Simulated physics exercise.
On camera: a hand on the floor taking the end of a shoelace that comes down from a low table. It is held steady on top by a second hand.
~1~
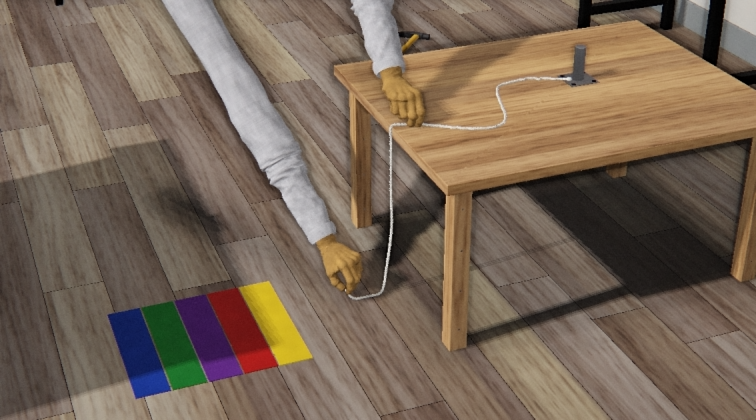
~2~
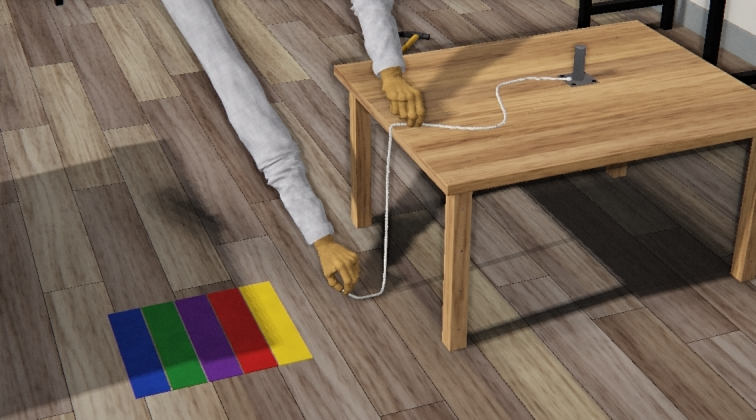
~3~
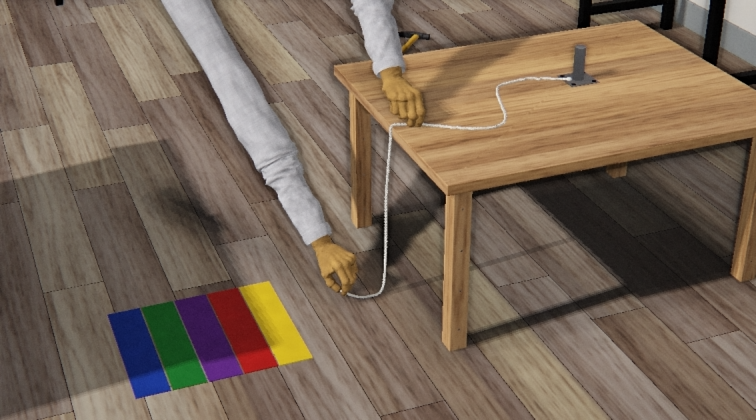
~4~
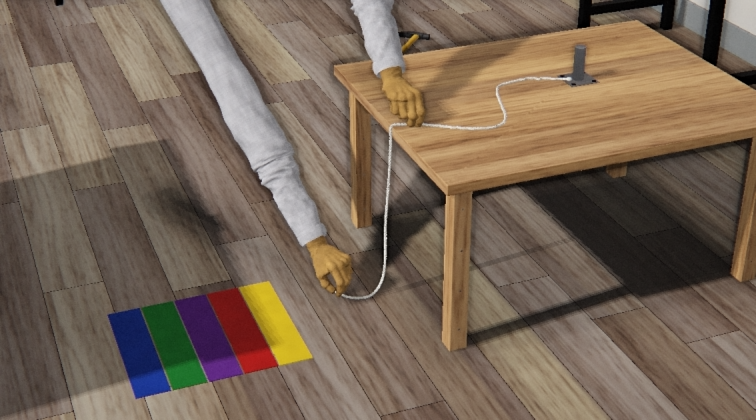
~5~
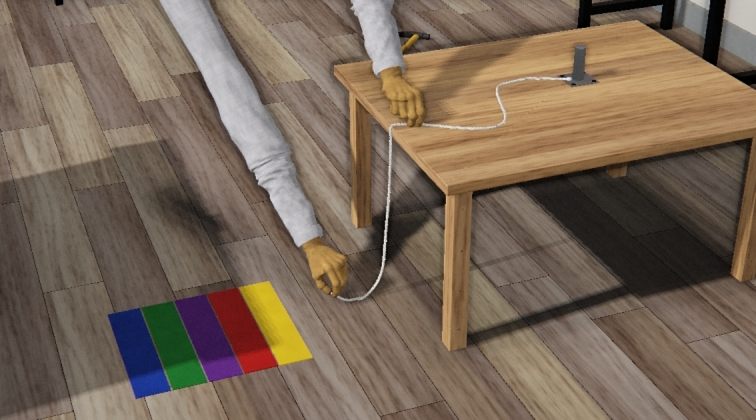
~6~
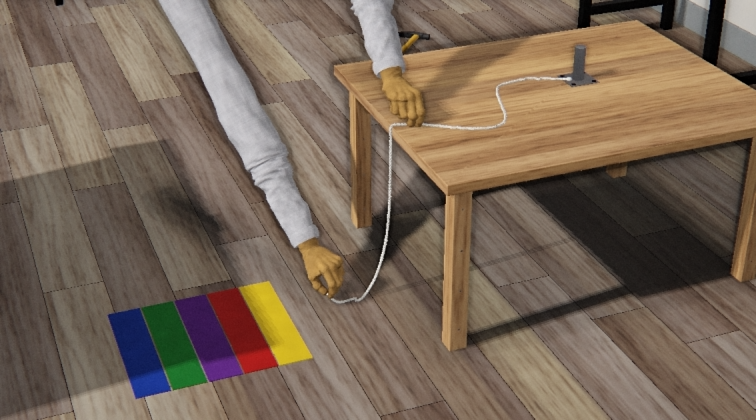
On the floor beside a low table, a hand slowly draws a shoelace's end slightly left.
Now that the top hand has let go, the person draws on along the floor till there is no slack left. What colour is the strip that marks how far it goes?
That strip is blue.
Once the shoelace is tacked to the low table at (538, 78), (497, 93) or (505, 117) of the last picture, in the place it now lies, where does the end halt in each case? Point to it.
That would be (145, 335) for the first, (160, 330) for the second and (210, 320) for the third.
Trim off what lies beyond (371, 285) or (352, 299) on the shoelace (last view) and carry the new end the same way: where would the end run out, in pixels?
It ends up at (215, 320) the first time and at (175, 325) the second.
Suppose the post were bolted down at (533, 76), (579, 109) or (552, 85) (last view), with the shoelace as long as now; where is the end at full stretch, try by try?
Roughly (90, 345), (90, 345) and (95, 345).
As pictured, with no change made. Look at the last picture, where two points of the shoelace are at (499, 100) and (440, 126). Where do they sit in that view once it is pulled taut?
They end up at (473, 104) and (368, 147).
Soon after, end near (197, 322); over purple.
Then, end near (158, 330); over green.
At full stretch, end near (134, 335); over blue. The blue one.
